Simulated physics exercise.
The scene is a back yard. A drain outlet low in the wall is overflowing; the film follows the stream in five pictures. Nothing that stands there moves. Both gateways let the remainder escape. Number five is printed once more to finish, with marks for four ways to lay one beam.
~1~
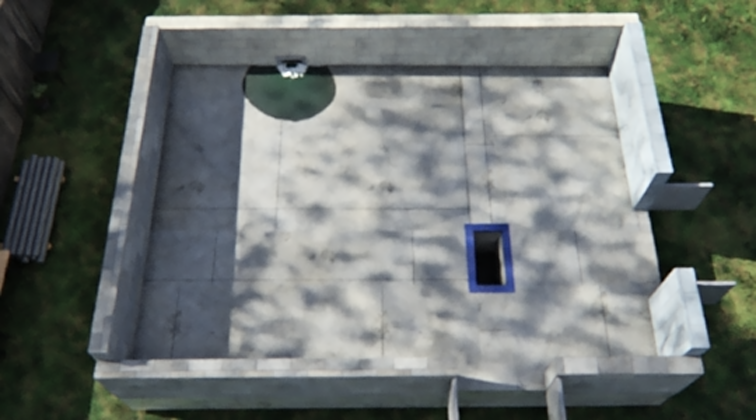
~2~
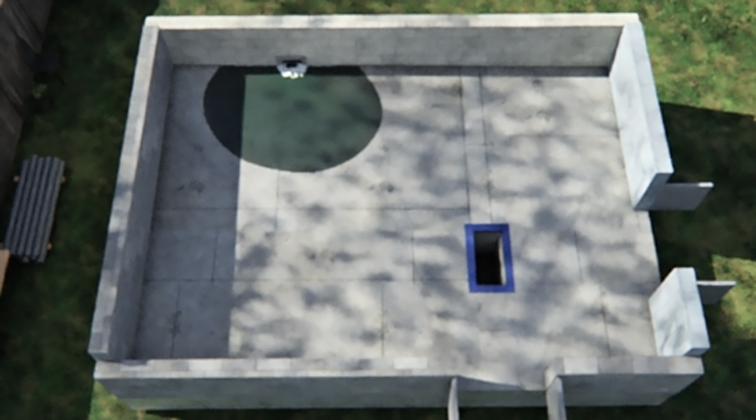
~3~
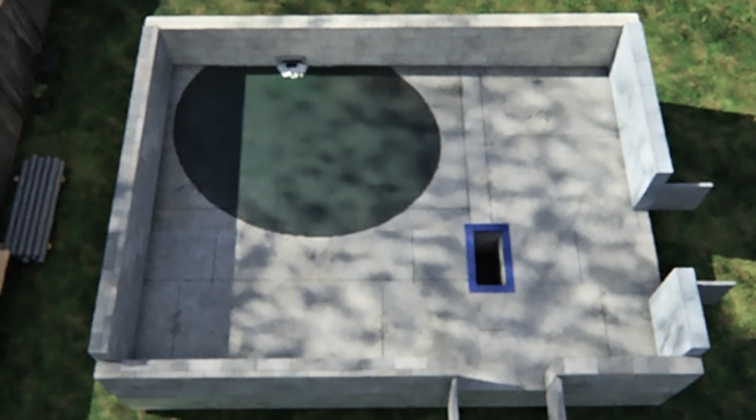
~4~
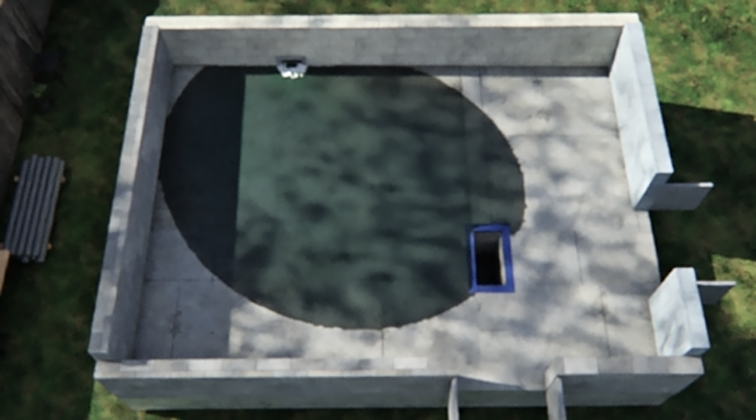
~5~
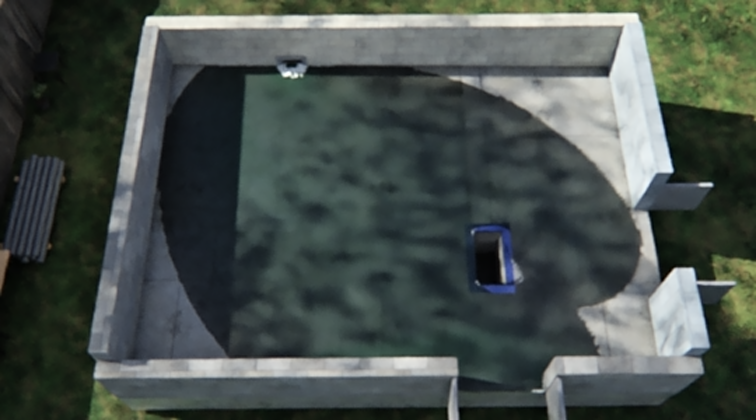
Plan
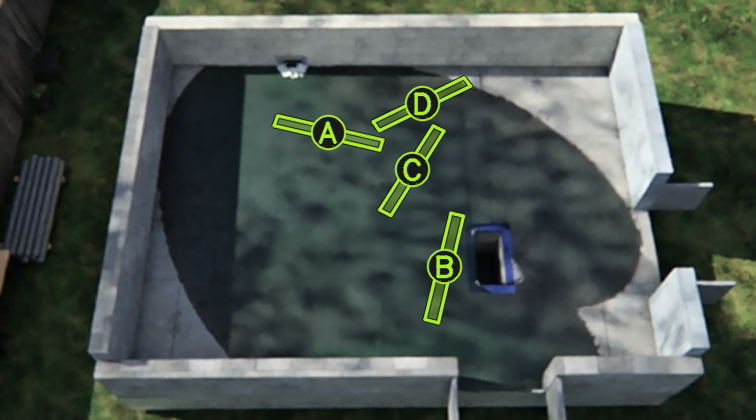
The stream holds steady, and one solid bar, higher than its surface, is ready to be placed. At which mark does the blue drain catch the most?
D is best.
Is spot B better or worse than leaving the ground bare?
Spot B is worse.
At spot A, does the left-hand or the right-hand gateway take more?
The right gate.
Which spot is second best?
The answer is A.
In lime, A from (275, 120) to (381, 145); B from (431, 321) to (457, 214); C from (385, 212) to (438, 128); D from (376, 126) to (467, 82).
With A, about 14 % of the stream goes into the blue drain, about 86 % out by the gates.
With B, about 6 % of the stream goes into the blue drain, about 93 % out by the gates.
With C, about 8 % of the stream goes into the blue drain, about 92 % out by the gates.
With D, about 21 % of the stream goes into the blue drain, about 79 % out by the gates.
